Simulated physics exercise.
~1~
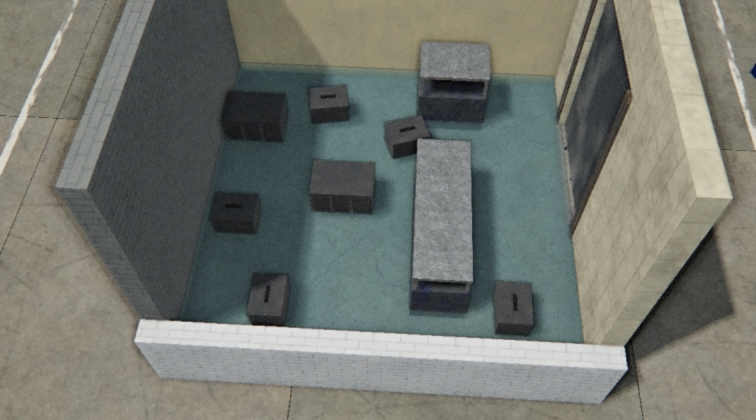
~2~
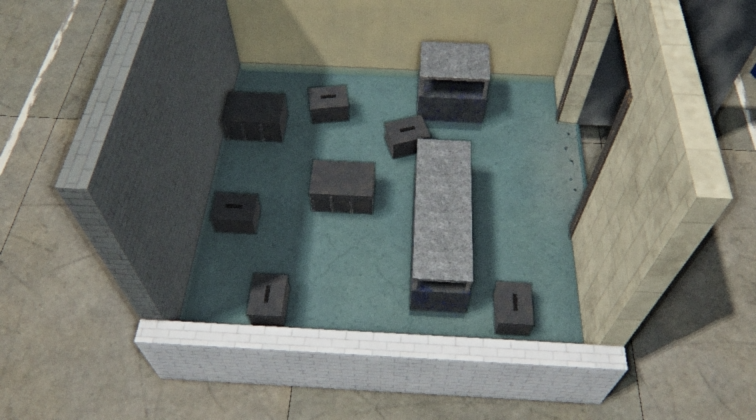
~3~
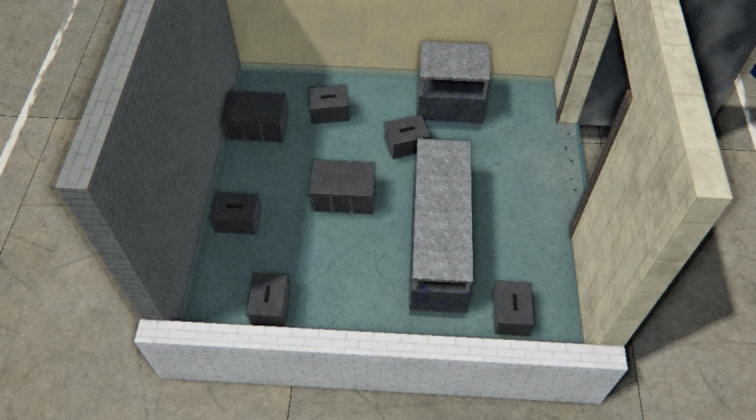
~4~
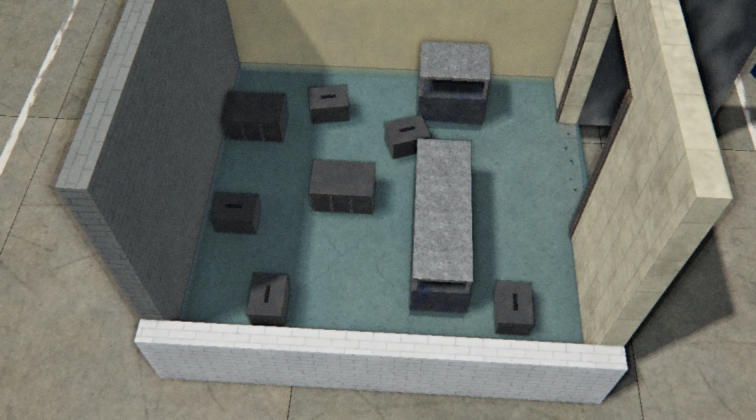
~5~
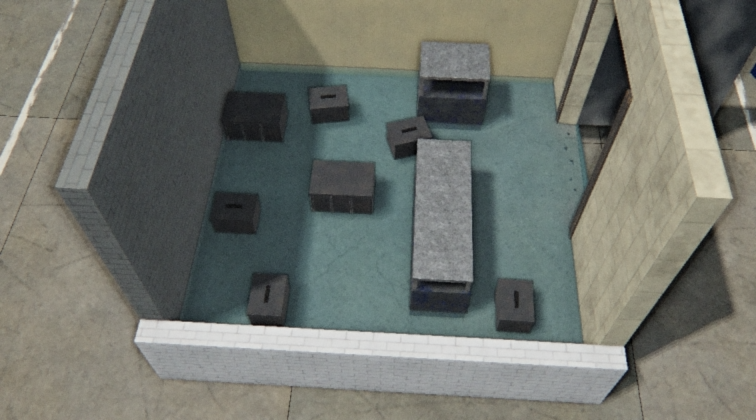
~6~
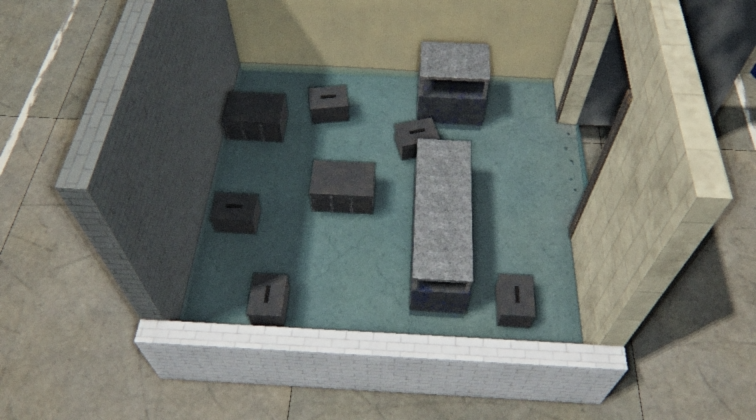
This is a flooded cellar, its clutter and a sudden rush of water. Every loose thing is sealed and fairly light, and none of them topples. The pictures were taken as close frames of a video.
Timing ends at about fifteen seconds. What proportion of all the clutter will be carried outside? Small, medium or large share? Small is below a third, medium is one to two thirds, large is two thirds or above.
A medium share.
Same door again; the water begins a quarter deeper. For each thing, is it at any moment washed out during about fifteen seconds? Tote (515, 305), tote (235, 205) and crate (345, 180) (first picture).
Outcomes, first to last: Departed, kept back, departed.
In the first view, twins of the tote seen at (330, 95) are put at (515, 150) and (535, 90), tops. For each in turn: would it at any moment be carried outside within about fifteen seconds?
In order: Leaves, then leaves.
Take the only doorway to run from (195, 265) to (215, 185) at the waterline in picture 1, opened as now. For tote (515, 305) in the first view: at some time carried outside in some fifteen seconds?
As I see it, it's trapped.
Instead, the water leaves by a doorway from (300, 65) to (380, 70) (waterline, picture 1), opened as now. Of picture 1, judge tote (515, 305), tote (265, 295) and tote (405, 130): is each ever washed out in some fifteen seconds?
Taking each in turn, I'd say stuck within, stuck within and carried off.
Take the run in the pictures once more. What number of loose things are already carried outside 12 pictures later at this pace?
By my count it is 1.
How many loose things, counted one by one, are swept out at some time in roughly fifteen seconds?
That works out to 3.
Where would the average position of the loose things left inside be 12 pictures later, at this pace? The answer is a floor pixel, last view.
The mean position lies close to (361, 187).
A moment on, 0 of 7 are out; 7 afloat.
Next, 1 of 7 are out; 6 afloat.
Later, 2 of 7 are out; 5 afloat.
In the end, 3 of 7 are out; 4 afloat.
